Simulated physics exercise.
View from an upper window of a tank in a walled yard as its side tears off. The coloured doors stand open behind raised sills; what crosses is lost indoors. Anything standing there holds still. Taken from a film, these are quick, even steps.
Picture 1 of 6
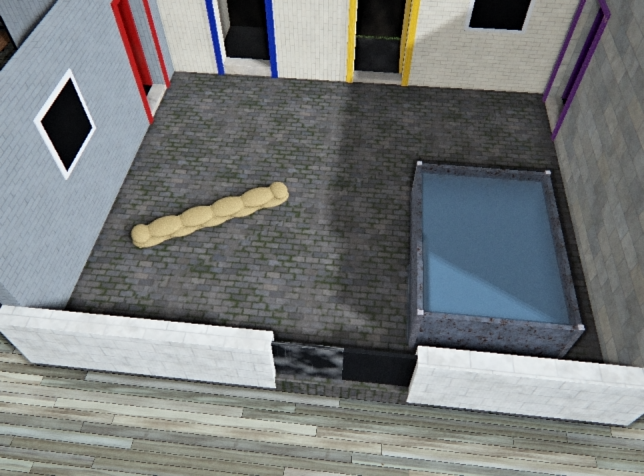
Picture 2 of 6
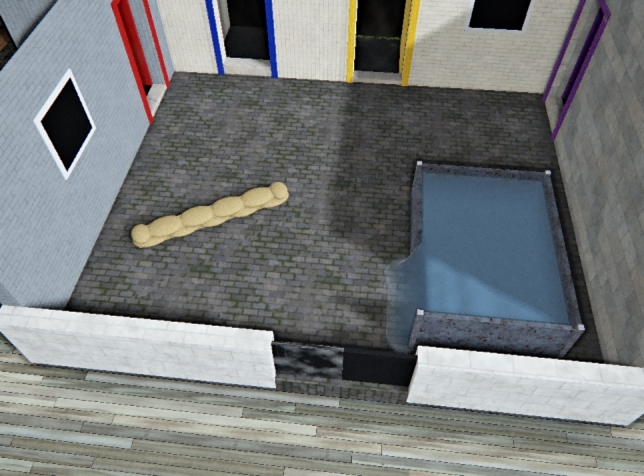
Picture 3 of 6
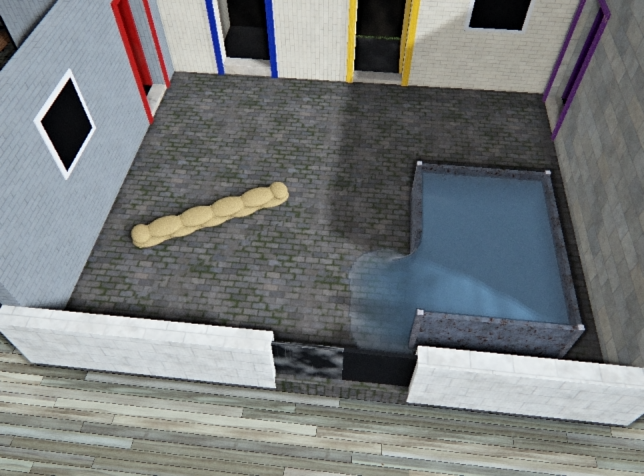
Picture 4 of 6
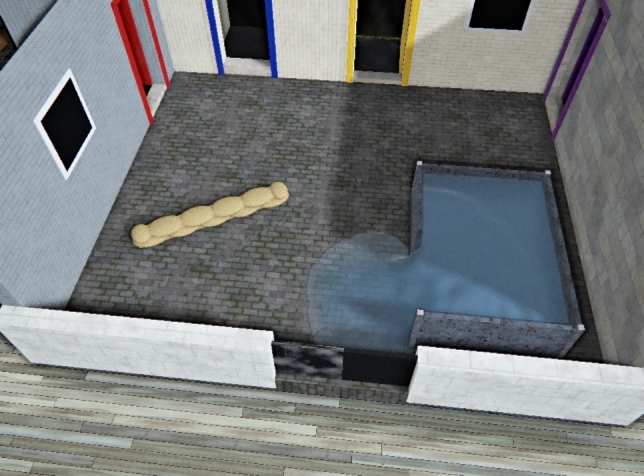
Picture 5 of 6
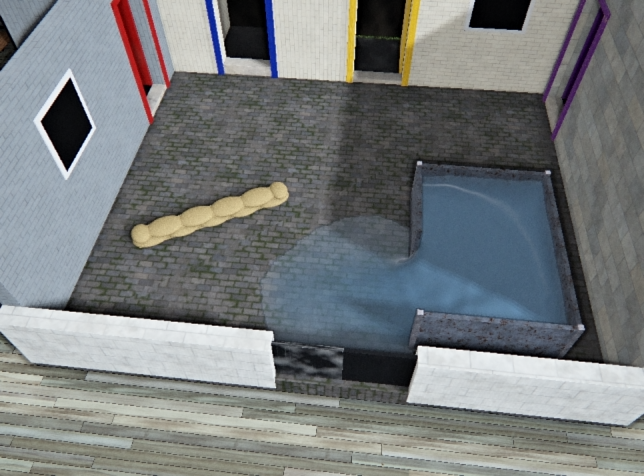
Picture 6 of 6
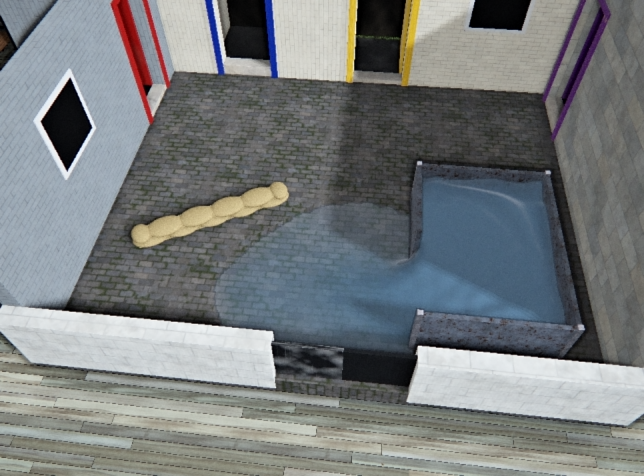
A walled tank's left side opens and water spreads leftward across the brick yard.
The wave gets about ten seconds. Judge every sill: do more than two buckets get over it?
The yellow door doesn't overshoot the mark there. The red door doesn't overshoot the mark there. The purple door doesn't overshoot the mark there. The blue door doesn't overshoot the mark there.
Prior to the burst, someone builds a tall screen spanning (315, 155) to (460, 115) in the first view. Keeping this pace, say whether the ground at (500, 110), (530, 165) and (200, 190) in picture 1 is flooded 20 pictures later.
Taking the points in turn, they are high and dry, high and dry and inundated.
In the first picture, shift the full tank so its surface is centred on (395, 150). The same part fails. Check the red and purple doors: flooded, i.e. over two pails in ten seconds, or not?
Lab note - red breaks the limit, purple remains within bounds.
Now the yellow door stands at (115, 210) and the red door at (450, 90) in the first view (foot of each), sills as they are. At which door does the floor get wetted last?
My answer: The purple door.
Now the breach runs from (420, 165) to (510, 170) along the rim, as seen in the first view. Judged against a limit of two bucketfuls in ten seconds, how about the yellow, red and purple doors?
In that case the yellow overshoots, the red overshoots and the purple overshoots.
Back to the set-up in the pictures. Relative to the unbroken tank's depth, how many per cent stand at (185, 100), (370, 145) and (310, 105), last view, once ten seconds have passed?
At the three places, in the order asked: Around 10, 10 and 6 per cent.
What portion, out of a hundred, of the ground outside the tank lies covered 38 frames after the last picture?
Share estimate: About 80 per cent.
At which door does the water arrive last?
I'd go with the purple door.
A moment on, water covers 25 % of the floor; the yellow door not reached, the red door not reached, the purple door not reached, the blue door not reached.
Next, water covers 30 % of the floor; the yellow door not reached, the red door not reached, the purple door not reached, the blue door not reached.
Then, water covers 50 % of the floor; the yellow door not reached, the red door wet at the sill, nothing in, the purple door not reached, the blue door not reached.
Later, water covers 80 % of the floor; the yellow door wet at the sill, nothing in, the red door under two buckets in, the purple door not reached, the blue door wet at the sill, nothing in.
In the end, water covers 95 % of the floor; the yellow door wet at the sill, nothing in, the red door under two buckets in, the purple door wet at the sill, nothing in, the blue door wet at the sill, nothing in.
